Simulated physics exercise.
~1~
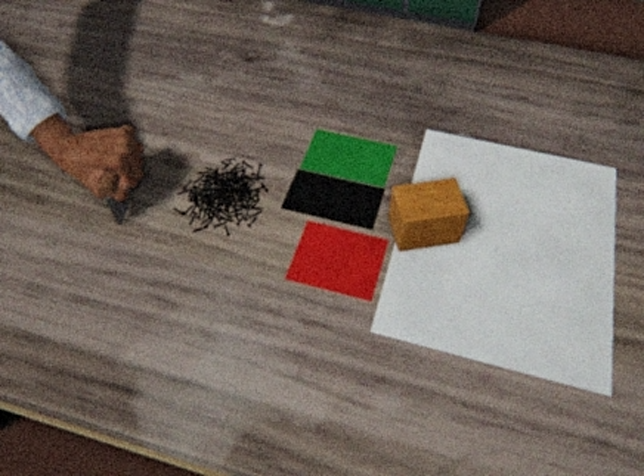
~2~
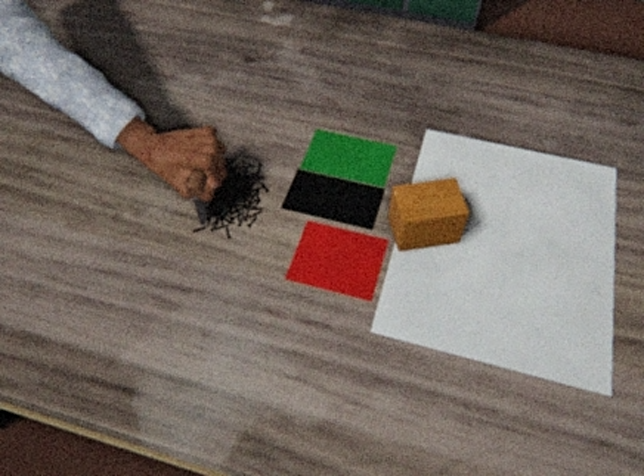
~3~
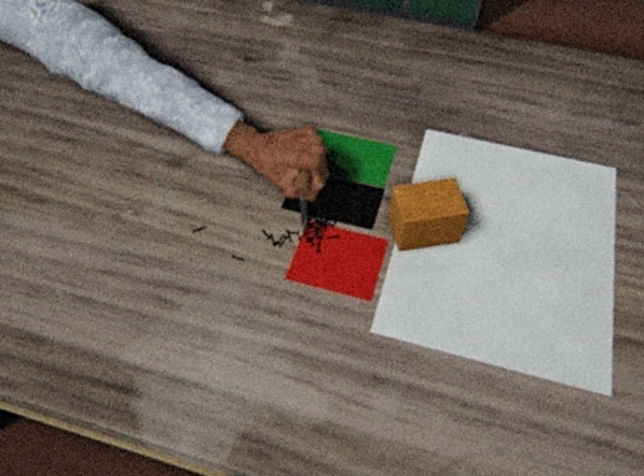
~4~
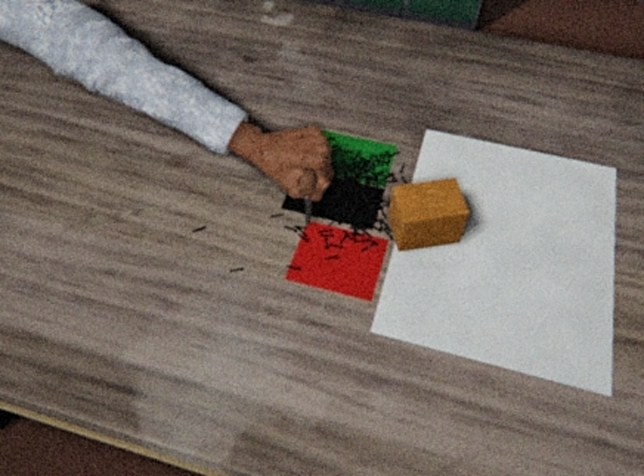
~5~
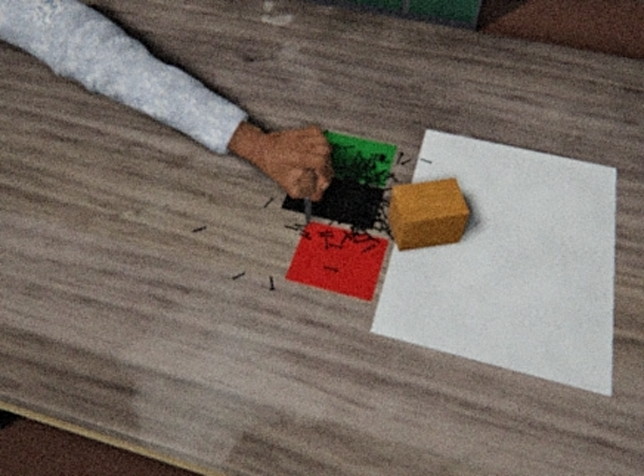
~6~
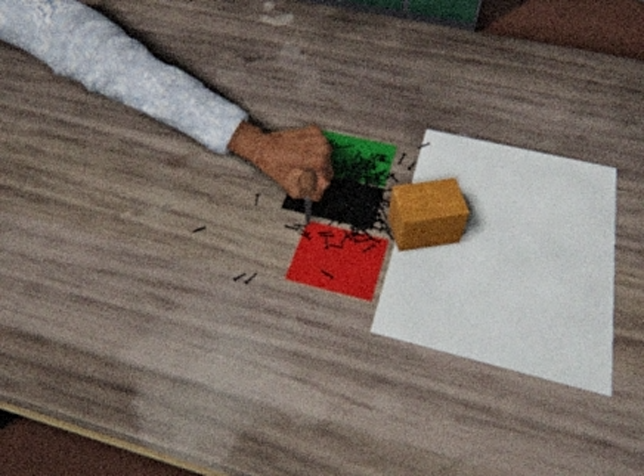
In the video, a hand holding a scraper pushes a pile of small black screws rightward across a wooden surface toward an orange block, then stops, leaving them scattered mostly over the black and green mats, with some on the red mat and bare surface and a few at the white sheet.
